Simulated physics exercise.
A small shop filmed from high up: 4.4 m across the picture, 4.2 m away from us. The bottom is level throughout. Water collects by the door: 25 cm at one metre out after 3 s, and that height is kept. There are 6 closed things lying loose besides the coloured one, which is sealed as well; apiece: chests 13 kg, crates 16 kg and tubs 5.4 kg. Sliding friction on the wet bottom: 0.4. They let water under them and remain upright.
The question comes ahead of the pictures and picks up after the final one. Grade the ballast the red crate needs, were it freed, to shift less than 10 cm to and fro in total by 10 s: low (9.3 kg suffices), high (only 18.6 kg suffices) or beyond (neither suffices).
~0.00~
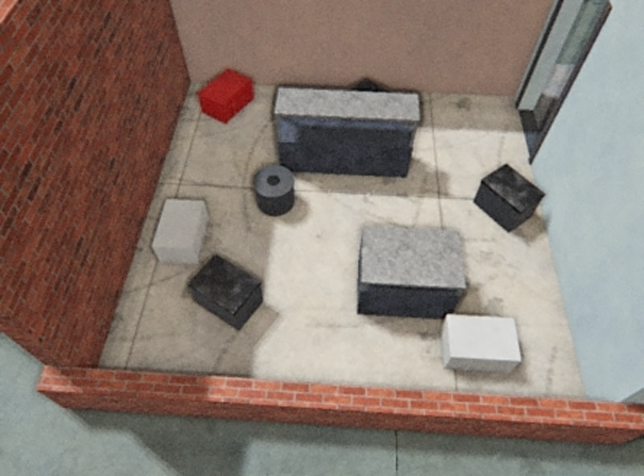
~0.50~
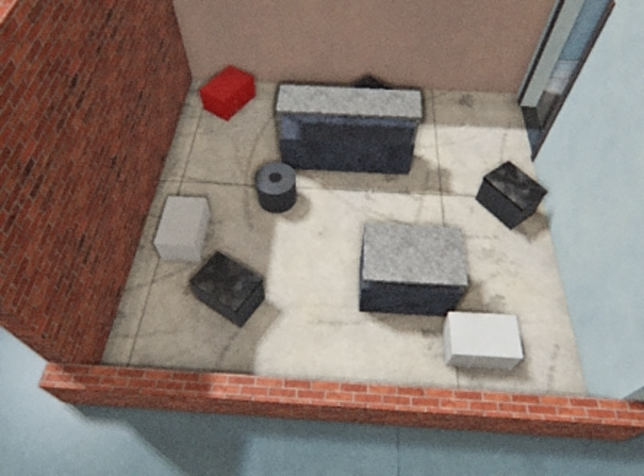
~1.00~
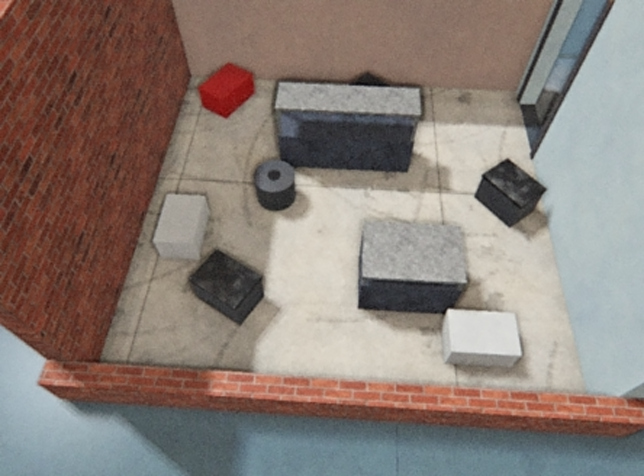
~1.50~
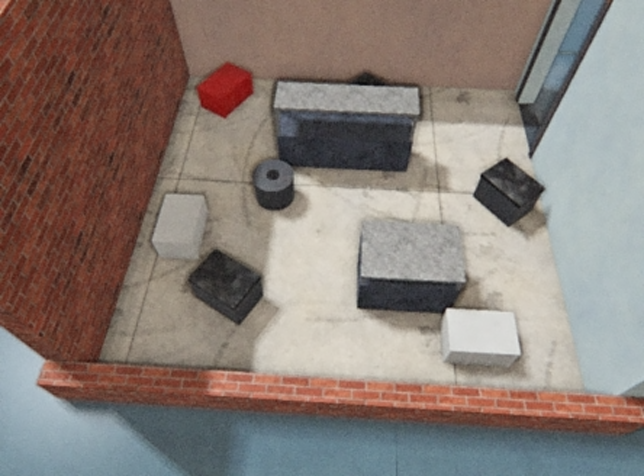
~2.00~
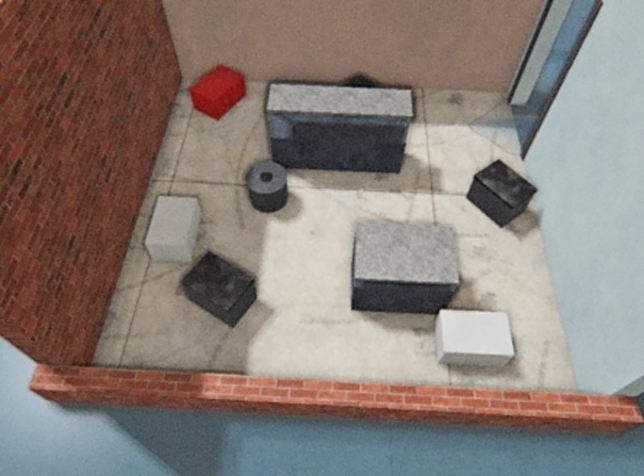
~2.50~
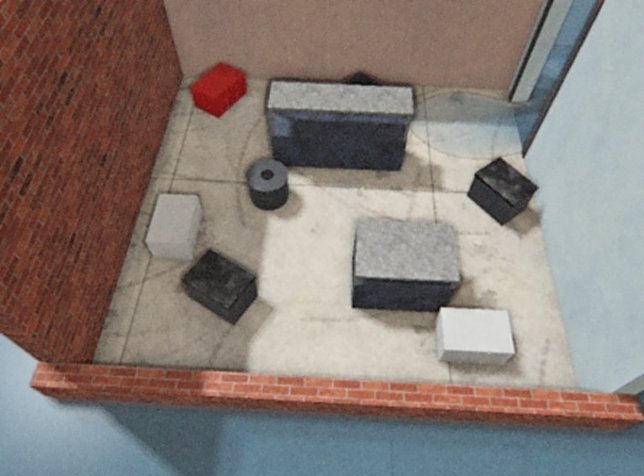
Grade: Beyond.
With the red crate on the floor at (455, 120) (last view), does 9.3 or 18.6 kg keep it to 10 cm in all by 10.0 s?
Result: Both fail.
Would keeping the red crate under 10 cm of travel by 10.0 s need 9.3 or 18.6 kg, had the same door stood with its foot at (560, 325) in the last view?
With that change, neither one suffices.
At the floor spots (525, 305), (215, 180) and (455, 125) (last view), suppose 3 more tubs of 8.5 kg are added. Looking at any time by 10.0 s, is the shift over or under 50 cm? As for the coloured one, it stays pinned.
Spot one stays inside, spot two crosses the limit, spot three crosses the limit.
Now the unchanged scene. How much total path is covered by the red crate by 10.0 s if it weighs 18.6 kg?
I'd put it near 350 cm in all.
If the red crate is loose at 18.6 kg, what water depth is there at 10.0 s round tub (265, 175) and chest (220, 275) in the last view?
First about 5 cm, second about 11 cm.
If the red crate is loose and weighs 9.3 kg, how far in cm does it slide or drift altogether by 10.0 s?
All together it comes to about 350 cm.
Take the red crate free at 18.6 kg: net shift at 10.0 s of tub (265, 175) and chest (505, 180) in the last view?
First 100 cm, then 0 cm.
After 3.5 s the red crate would be 0 cm from its start with 9.3 kg and 0 cm from its start with 18.6 kg; 0 cm of water round it then.
After 4.5 s the red crate would be 2 cm from its start with 9.3 kg and 0 cm from its start with 18.6 kg; 3 cm of water round it then.
After 7.0 s the red crate would be 48 cm from its start with 9.3 kg and 89 cm from its start with 18.6 kg; 13 cm of water round it then.
After 10.0 s the red crate would be 298 cm from its start with 9.3 kg and 265 cm from its start with 18.6 kg; 10 cm of water round it then.
